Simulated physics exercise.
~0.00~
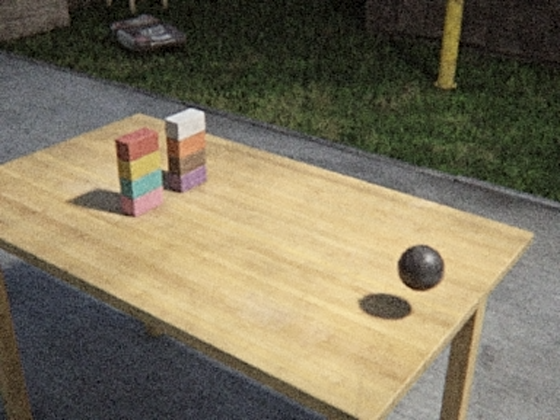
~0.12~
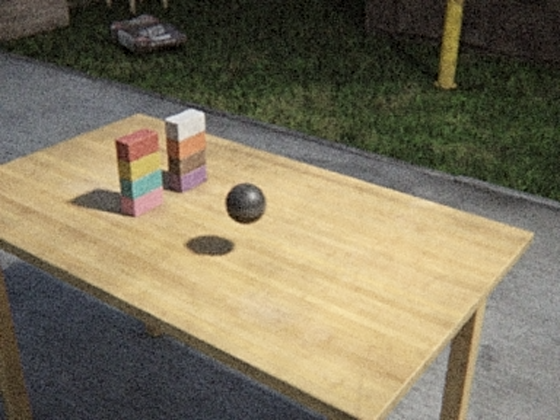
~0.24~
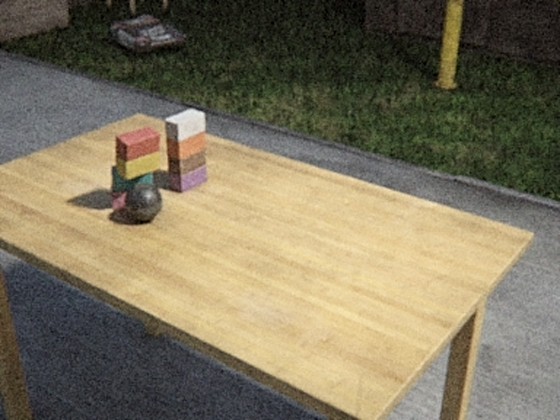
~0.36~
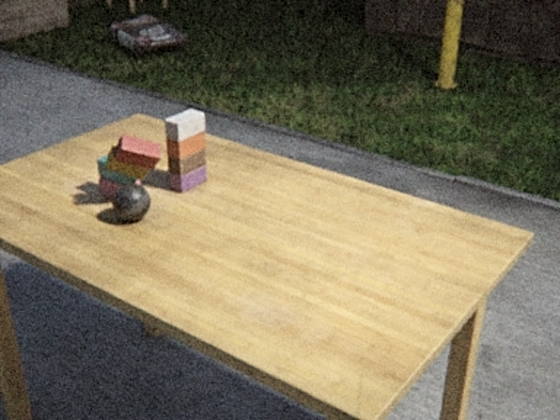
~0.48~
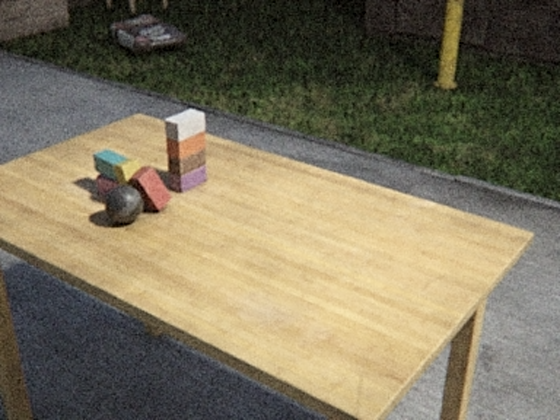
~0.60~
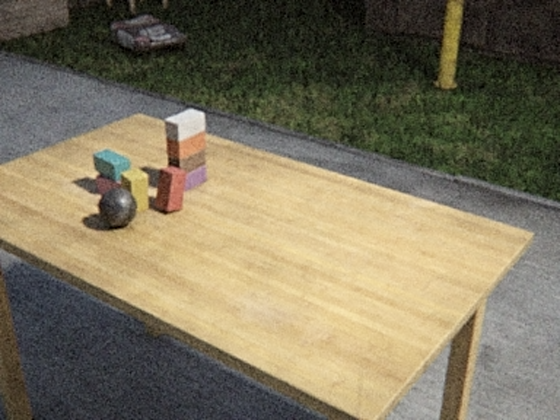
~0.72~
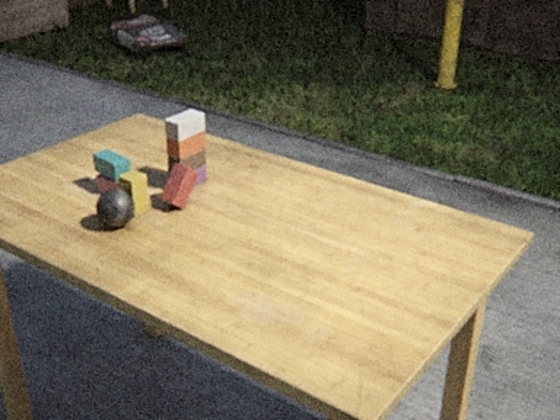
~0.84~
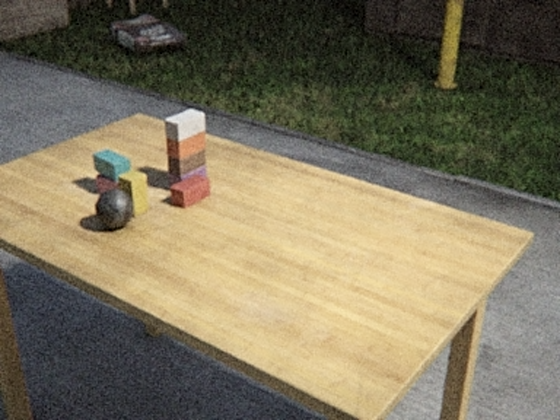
Black ball flying left over a wooden table, knocking apart the nearer block stack, red and yellow blocks toppling, other stack standing.
